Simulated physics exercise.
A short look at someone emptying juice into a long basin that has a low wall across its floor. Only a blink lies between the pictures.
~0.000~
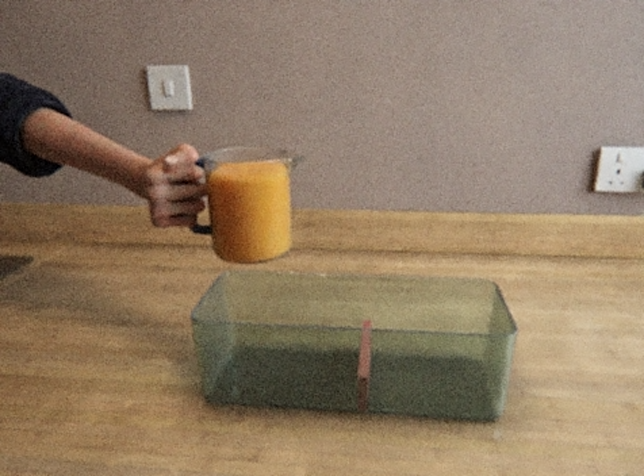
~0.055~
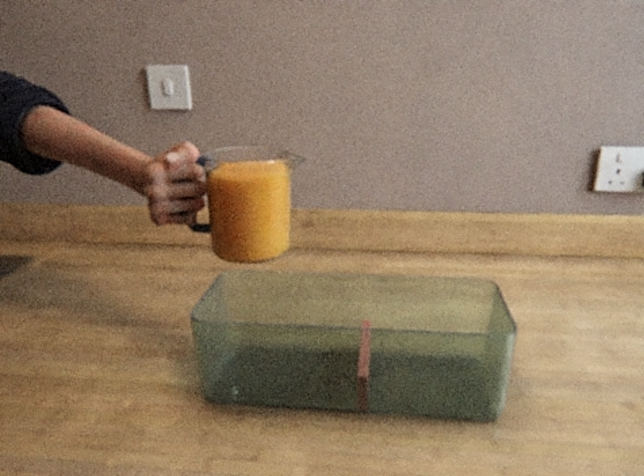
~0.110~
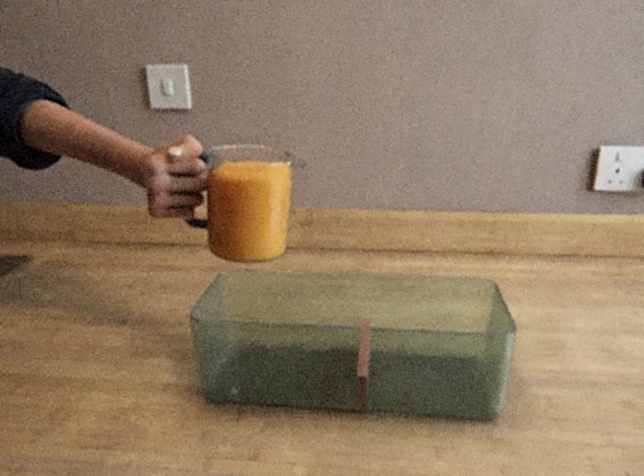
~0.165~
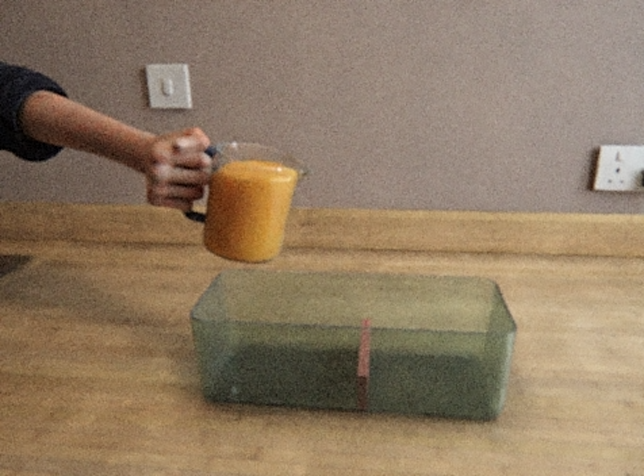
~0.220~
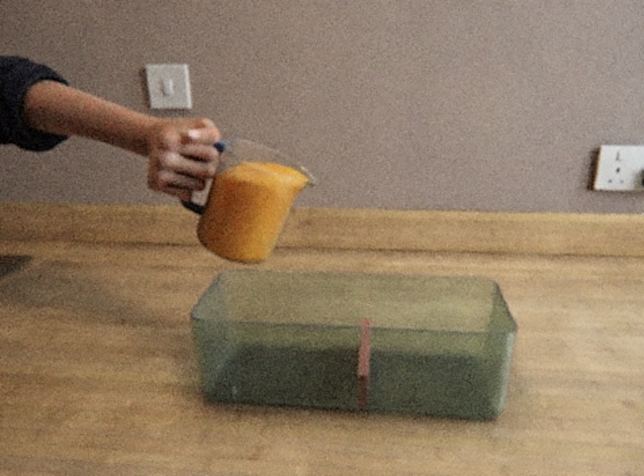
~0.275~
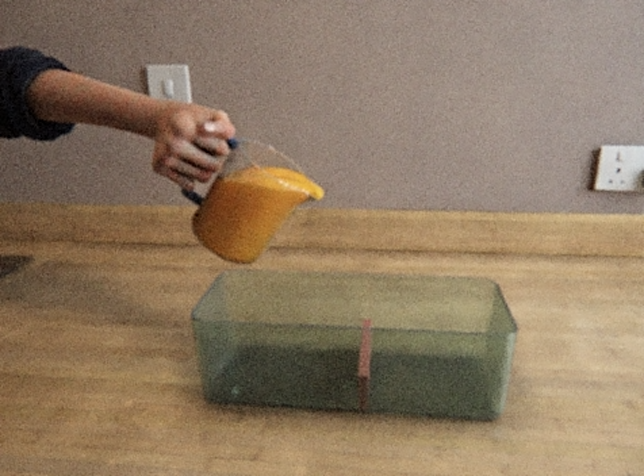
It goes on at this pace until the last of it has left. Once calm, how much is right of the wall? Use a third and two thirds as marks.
In the end not even a third is right of the wall.
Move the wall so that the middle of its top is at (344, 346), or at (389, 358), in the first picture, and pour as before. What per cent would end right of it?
Roughly 55 per cent, and 10 per cent.
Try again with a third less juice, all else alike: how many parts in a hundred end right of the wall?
About 5 per cent.
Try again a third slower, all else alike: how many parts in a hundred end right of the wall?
About 30 per cent.
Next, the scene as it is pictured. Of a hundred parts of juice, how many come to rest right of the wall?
Close to 20 per cent.
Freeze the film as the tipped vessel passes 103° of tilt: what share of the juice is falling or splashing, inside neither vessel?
About 20 per cent.
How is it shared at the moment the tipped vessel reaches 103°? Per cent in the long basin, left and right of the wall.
Left: 15 %. Right: 15 %.
After 0.57 s the tilt is 103° and 51 per cent is still to pour, 14 is left of the wall and 13 right of it.
After 0.78 s the tilt is 120° and 6 per cent is still to pour, 70 is left of the wall and 16 right of it.
After 1.01 s the tilt is 120° and 0 per cent is still to pour, 77 is left of the wall and 18 right of it.
After 1.25 s the tilt is 120° and 0 per cent is still to pour, 77 is left of the wall and 18 right of it.
In the end 77 per cent lies left of the wall, 18 right of it and 5 outside.
